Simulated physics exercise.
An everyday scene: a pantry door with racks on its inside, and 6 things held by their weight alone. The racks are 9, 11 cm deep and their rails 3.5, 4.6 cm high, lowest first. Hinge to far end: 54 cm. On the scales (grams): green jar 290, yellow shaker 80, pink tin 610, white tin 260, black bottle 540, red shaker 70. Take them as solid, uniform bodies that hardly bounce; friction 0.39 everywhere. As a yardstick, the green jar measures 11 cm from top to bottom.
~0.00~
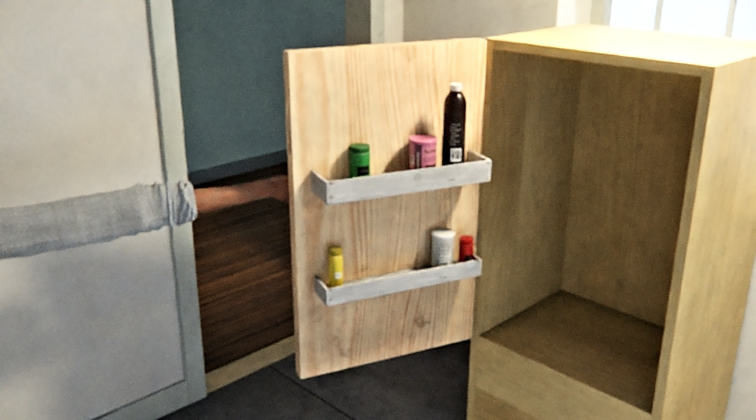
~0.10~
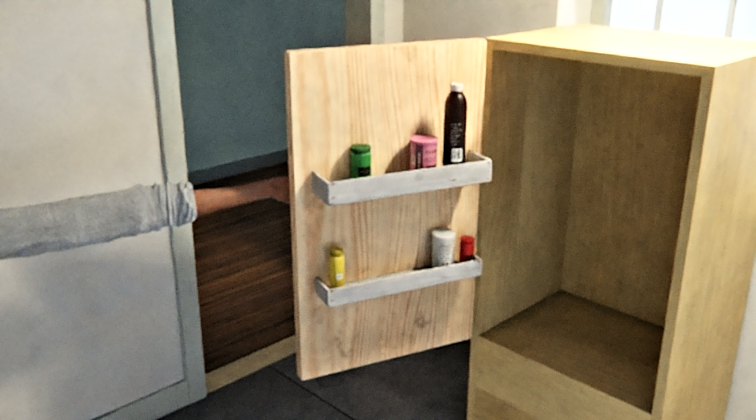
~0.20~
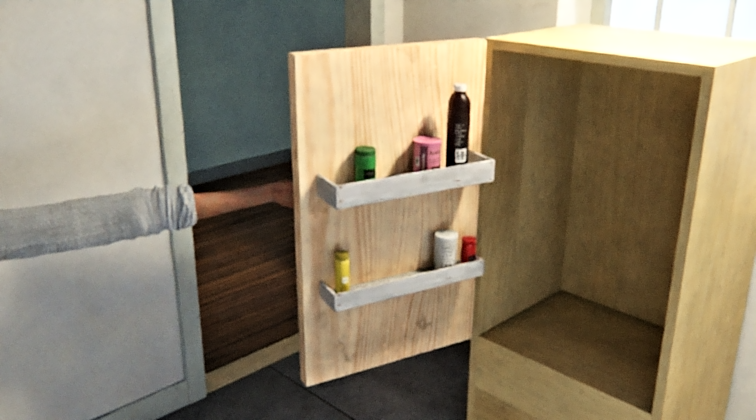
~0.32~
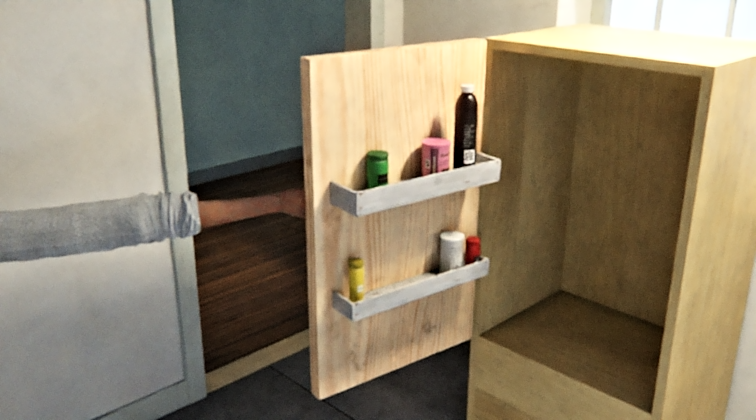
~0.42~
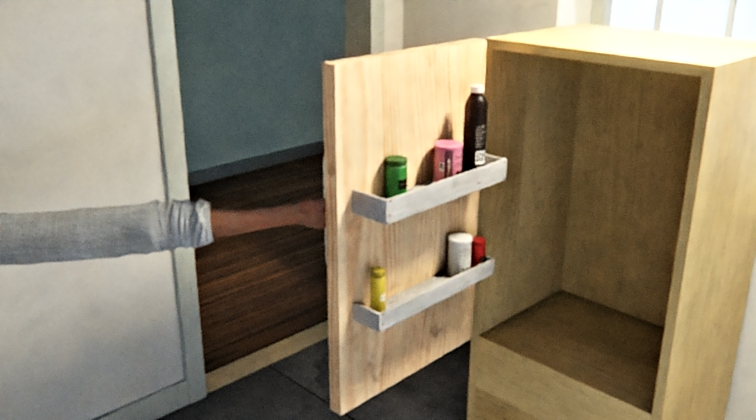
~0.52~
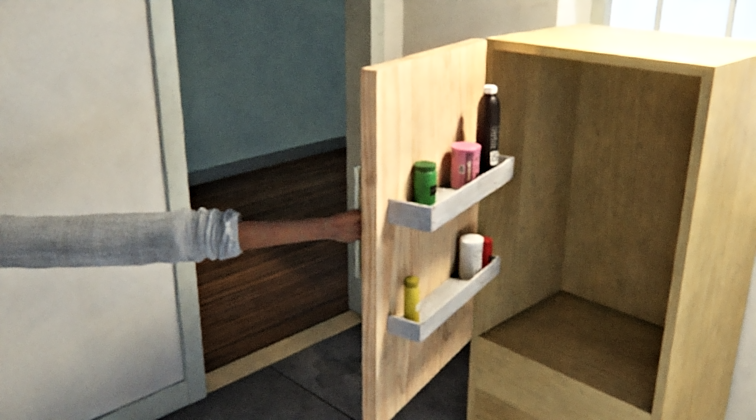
A wooden cabinet door with small jars and bottles on its two racks swung partway toward closed, slowly at first, as an arm in a grey sleeve reached in from the left and pushed it.
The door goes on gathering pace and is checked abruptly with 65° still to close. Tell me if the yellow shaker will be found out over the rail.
The yellow shaker comes out.
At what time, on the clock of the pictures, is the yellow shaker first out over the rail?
At about 0.7 s.
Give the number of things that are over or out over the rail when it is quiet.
In all, 1.
By 0.72 s, door at 65°; yellow shaker now out over the rail; green jar 5 cm from its spot; black bottle tilted 6°.
By 0.92 s, door at 65°; green jar 5 cm from its spot; black bottle tilted 4°; pink tin 2 cm from its spot.
By 1.22 s, door at 65°; green jar 5 cm from its spot; black bottle tilted 5°; pink tin 2 cm from its spot.
When it is over (2.8 s), out over the rail, yellow shaker; not toppled but over 5 cm from the start, green jar; the other 4 within 5 cm of the start.
